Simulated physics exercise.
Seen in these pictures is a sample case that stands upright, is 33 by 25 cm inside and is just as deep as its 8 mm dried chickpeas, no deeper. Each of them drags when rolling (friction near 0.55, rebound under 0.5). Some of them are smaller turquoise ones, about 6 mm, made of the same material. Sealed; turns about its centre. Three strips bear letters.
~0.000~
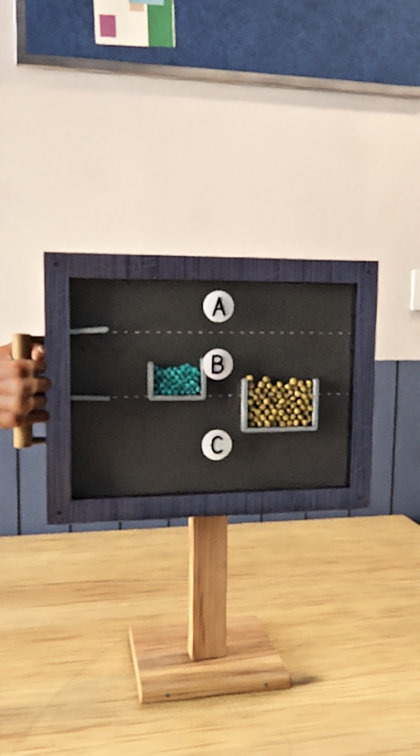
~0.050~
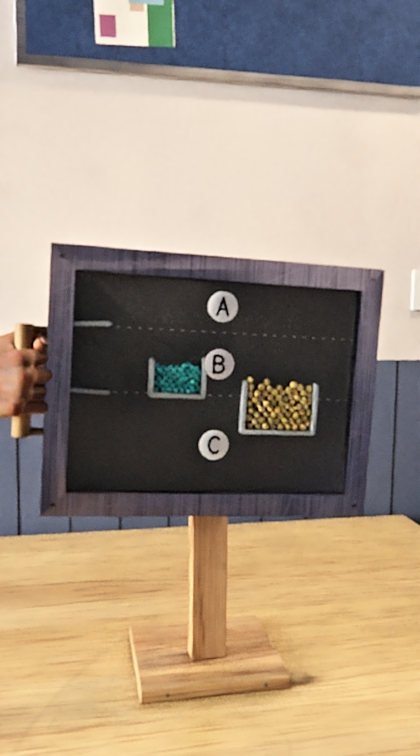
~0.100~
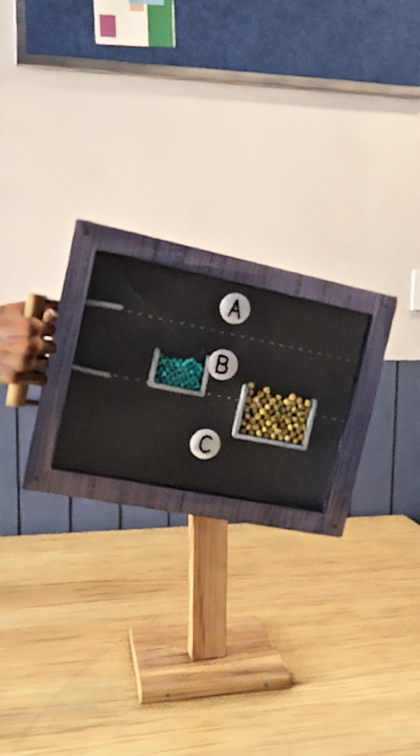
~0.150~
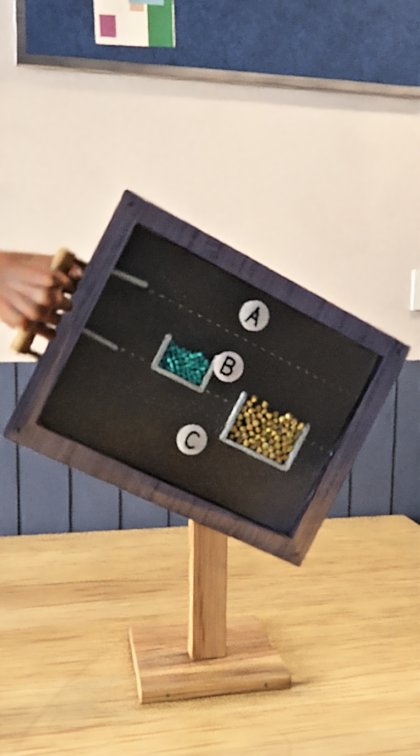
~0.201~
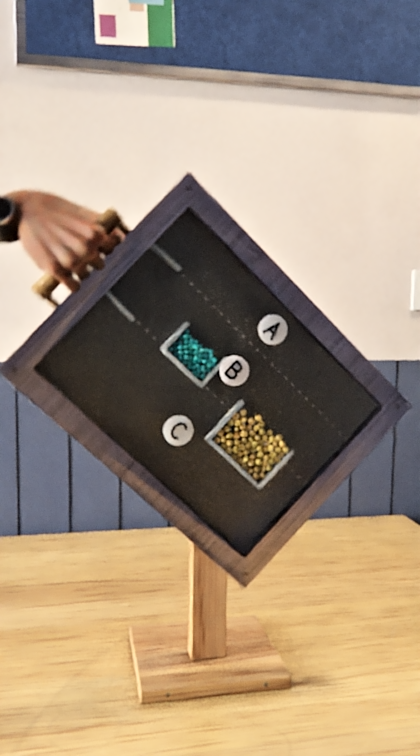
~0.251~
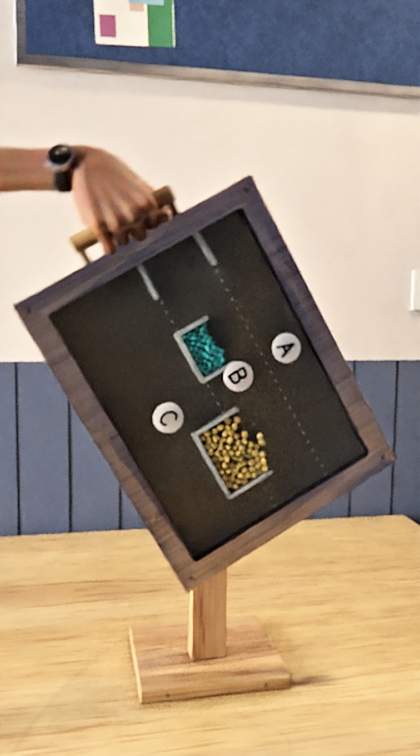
A dark framed board on a wooden stand turned steadily clockwise as a hand gripped its left handle, and the turquoise and golden beads inside two small trays shifted and leaned with it.
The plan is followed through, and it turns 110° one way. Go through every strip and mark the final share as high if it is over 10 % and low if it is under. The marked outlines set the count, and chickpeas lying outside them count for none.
Final shares: Strip A high, strip B high, strip C low.
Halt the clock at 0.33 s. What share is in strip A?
Close to 0 per cent of the load.
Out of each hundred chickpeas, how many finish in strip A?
About 65 per cent.
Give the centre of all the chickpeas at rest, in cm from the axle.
It lies close to 3 centimetres right and 16 centimetres below.
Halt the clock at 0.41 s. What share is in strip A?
About 5 per cent.
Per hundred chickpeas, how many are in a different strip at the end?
Roughly 90 per cent.
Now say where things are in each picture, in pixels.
The first frame shows level; about 120 chickpeas; chickpeas centred (238, 394); top one (187, 366); A (219, 307), B (218, 364), C (217, 445).
The second frame shows turned 3° clockwise; chickpeas centred (237, 395); top one (188, 364).
The third frame shows turned 12° clockwise; chickpeas centred (236, 398); top one (161, 356); wall ends (108, 375), (121, 307), (245, 387) to (314, 401), (157, 350) to (209, 358).
The fourth frame shows turned 27° clockwise; chickpeas centred (233, 403); top one (171, 343).
The fifth frame shows turned 43° clockwise; chickpeas centred (228, 408); top one (187, 331).
The sixth frame shows turned 60° clockwise; chickpeas centred (222, 411); top one (204, 325); A (286, 348), B (238, 376), C (168, 418).
After 0.33 s, it stands 86° clockwise; the chickpeas' middle is in line with and 3 cm below the centre; B 65 %, C 35 %.
After 0.41 s, it stands 106° clockwise; the chickpeas' middle is in line with and 4 cm below the centre; A 5 %, B 65 %, C 35 %.
After 0.47 s, it stands 110° clockwise; the chickpeas' middle is in line with and 6 cm below the centre; A 20 %, B 45 %, C 30 %.
All still by 1.7 s, it stands 110° clockwise; A 65 %, B 30 %, C 0 %.
